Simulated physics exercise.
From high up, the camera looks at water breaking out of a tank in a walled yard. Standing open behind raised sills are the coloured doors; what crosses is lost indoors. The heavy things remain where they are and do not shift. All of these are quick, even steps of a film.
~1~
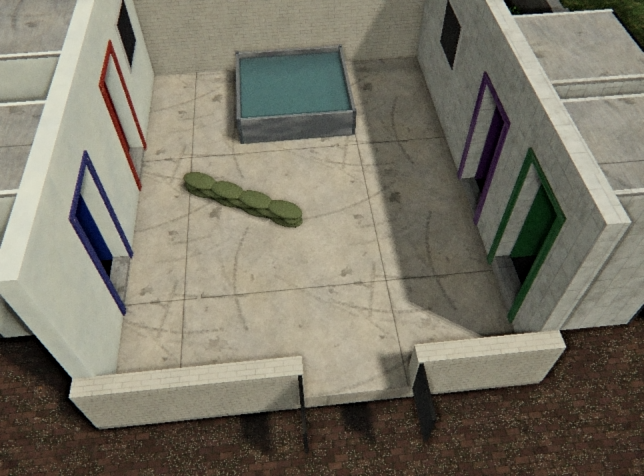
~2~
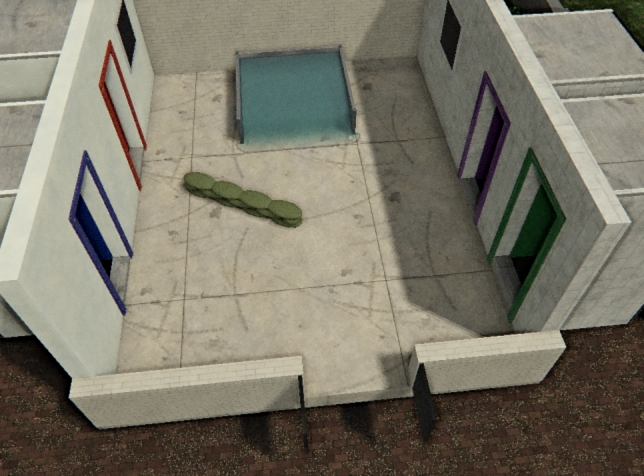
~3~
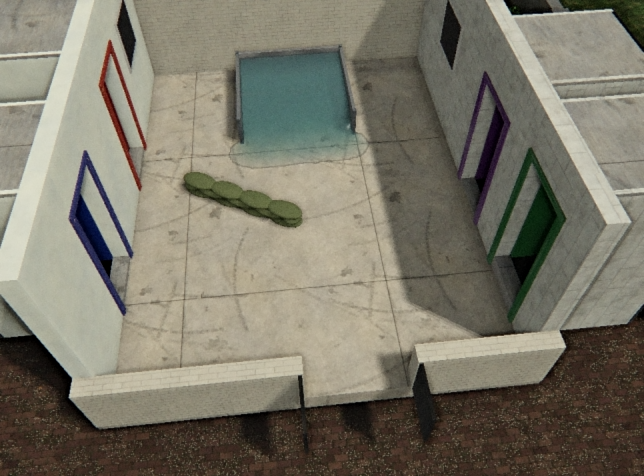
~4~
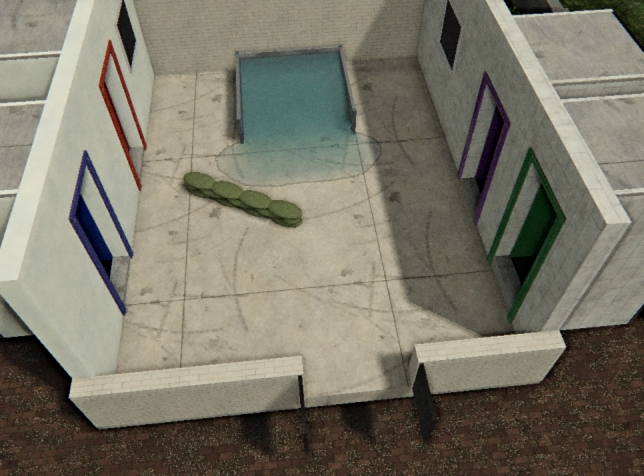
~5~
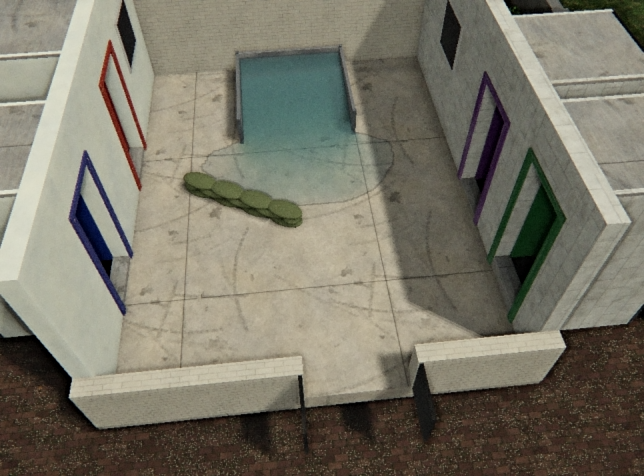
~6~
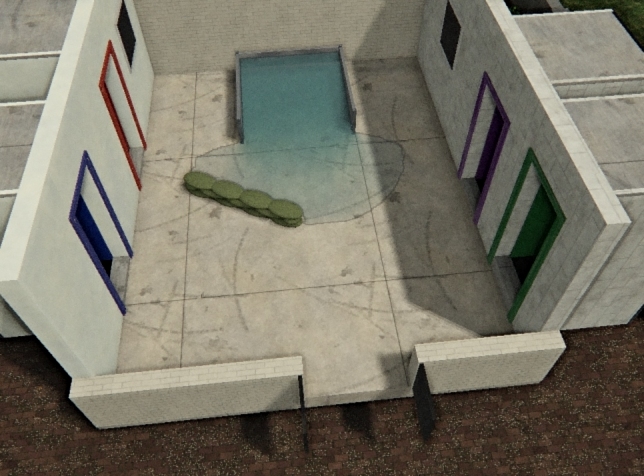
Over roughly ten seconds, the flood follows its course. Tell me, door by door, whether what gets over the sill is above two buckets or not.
I expect the blue door to stay within two buckets, I expect the red door to stay within two buckets, I expect the purple door to go over the limit, I expect the green door to stay within two buckets.
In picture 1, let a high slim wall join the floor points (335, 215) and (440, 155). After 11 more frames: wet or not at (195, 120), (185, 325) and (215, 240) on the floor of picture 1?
Results in order: Bone-dry / bone-dry / bone-dry.
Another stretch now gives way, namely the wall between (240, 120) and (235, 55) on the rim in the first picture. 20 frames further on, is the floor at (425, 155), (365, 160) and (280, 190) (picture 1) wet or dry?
Untouched, untouched, untouched.
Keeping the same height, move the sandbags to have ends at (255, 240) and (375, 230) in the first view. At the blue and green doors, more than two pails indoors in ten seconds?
Well, blue surpasses the limit and green doesn't reach the limit.
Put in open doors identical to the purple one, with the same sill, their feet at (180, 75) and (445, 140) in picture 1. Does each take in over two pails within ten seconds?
Well, the earlier one is above the limit, while the later one is below the limit.
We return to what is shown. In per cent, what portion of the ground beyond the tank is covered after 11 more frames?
The answer is around 40 per cent.
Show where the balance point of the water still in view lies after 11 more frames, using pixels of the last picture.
I'd say near (307, 161).
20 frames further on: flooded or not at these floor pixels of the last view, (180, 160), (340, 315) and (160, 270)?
In that order the points end up soaked, soaked and high and dry.
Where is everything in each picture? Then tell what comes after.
Still water in the water tank at (293, 84), in the first frame.
The front is at (356, 137), out from the gap at (298, 131), in the second frame.
Water pours out at (298, 132) and has run to (235, 156), in the third frame.
The front is at (375, 152), out from the gap at (298, 132), in the fourth frame.
Water pours out at (298, 133) and has run to (225, 189), in the fifth frame.
Water pours out at (298, 133) and has run to (357, 212), in the sixth frame.
A moment on, water covers 25 % of the floor; the blue door not reached, the red door not reached, the purple door not reached, the green door not reached.
Next, water covers 40 % of the floor; the blue door not reached, the red door wet at the sill, nothing in, the purple door wet at the sill, nothing in, the green door not reached.
Then, water covers 55 % of the floor; the blue door not reached, the red door under two buckets in, the purple door under two buckets in, the green door wet at the sill, nothing in.
Later, water covers 70 % of the floor; the blue door wet at the sill, nothing in, the red door under two buckets in, the purple door over two buckets in, the green door wet at the sill, nothing in.
In the end, water covers 95 % of the floor; the blue door wet at the sill, nothing in, the red door under two buckets in, the purple door over two buckets in, the green door wet at the sill, nothing in.
